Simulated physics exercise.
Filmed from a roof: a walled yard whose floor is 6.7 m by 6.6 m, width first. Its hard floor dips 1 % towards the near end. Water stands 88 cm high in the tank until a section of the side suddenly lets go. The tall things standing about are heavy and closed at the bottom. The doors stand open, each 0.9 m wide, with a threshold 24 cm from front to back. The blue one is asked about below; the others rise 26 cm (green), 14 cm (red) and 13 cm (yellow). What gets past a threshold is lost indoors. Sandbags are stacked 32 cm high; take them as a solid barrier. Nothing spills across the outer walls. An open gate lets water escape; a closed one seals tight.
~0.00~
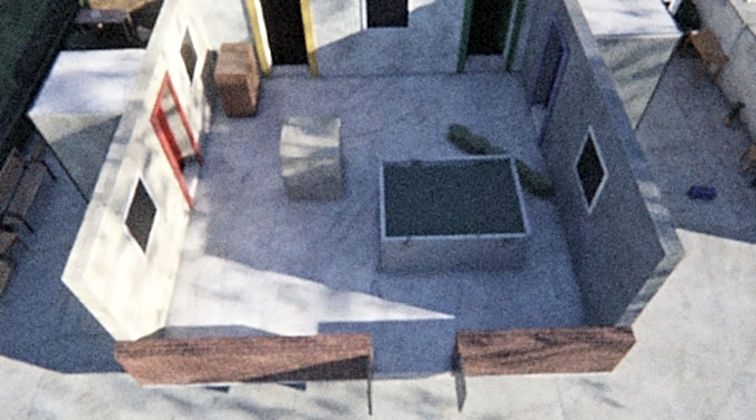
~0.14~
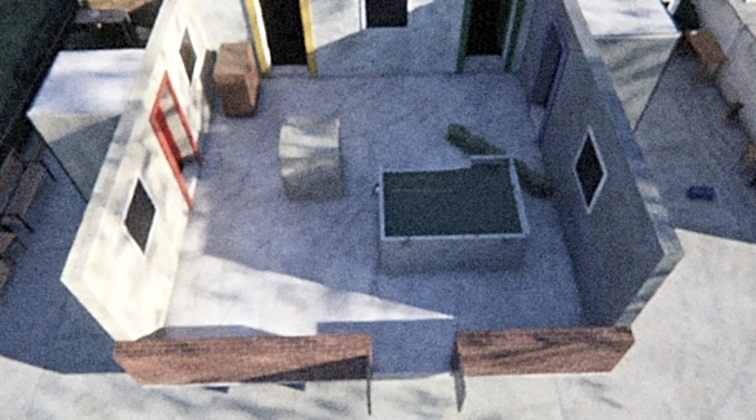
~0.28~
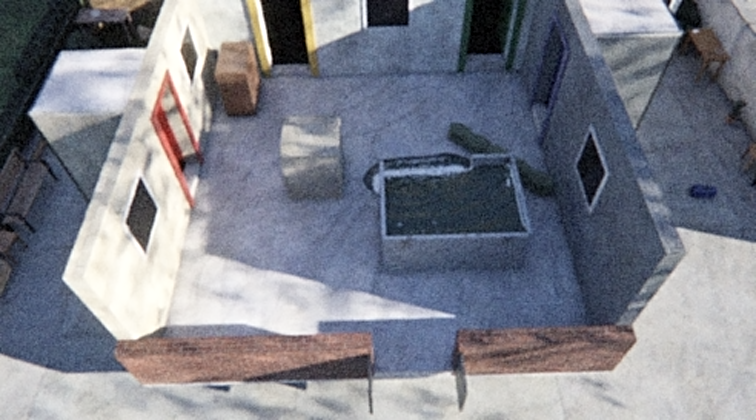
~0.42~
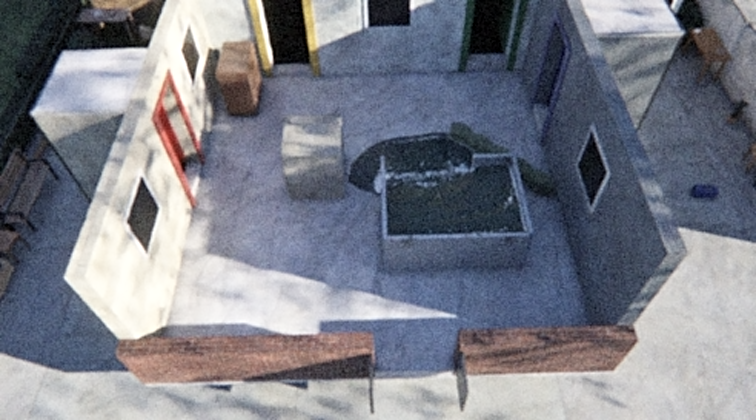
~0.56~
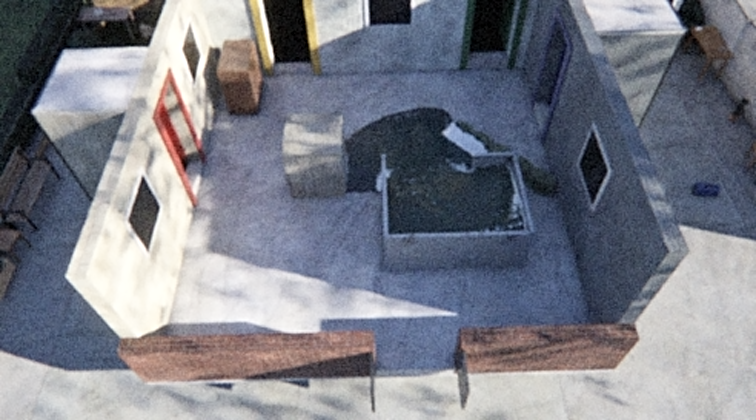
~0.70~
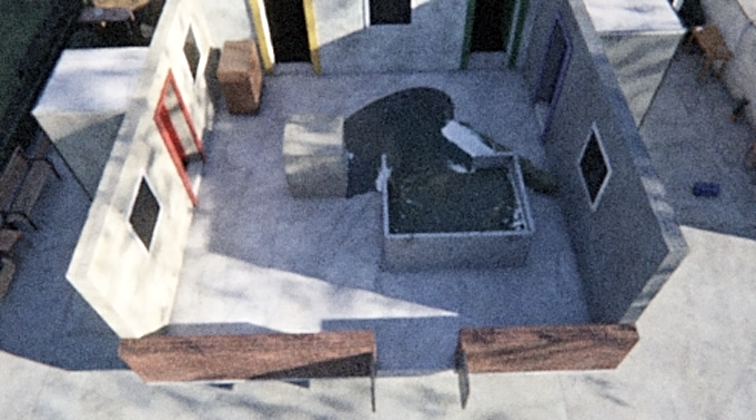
The footage shows a walled yard with a rectangular tank of dark water, whose far side opens; water pours out through the gap and spreads across the floor behind it, reaching around the pale block to the left.
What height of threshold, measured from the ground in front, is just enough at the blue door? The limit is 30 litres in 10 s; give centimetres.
About 11 cm.
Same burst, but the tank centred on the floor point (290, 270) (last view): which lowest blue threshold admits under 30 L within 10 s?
Some 12.5 cm.
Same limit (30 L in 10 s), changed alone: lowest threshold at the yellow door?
Roughly 20 cm at yellow.
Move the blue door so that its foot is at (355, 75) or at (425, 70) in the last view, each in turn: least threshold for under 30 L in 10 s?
About 29 and 33 cm.
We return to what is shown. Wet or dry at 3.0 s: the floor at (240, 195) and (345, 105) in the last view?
In turn: Dry, flooded.
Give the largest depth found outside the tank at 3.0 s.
Up to some 40 cm.
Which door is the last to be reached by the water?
It is the red one.
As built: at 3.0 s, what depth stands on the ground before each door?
Depths in cm: Blue 9, green 12, red 0, yellow 23.
After 1.4 s water covers 30 % of the floor, deepest (51 cm) near (393, 75); it has not reached the blue door.
After 3.0 s water covers 50 % of the floor, deepest (40 cm) near (223, 80); 9 cm at the blue door, 0 litres in over its 20 cm threshold.
After 10.0 s water covers 95 % of the floor, deepest (14 cm) near (598, 349); 10 cm at the blue door, 0 litres in over its 20 cm threshold.
At the blue door as built, the water arrived by 2.4 s and peaked near 18 cm at 6.4 s.
With a threshold of 10 cm, 39 litres would have come in within the 10 s; with 13.5 cm, 12 litres. So under 30 litres takes about 11 cm.
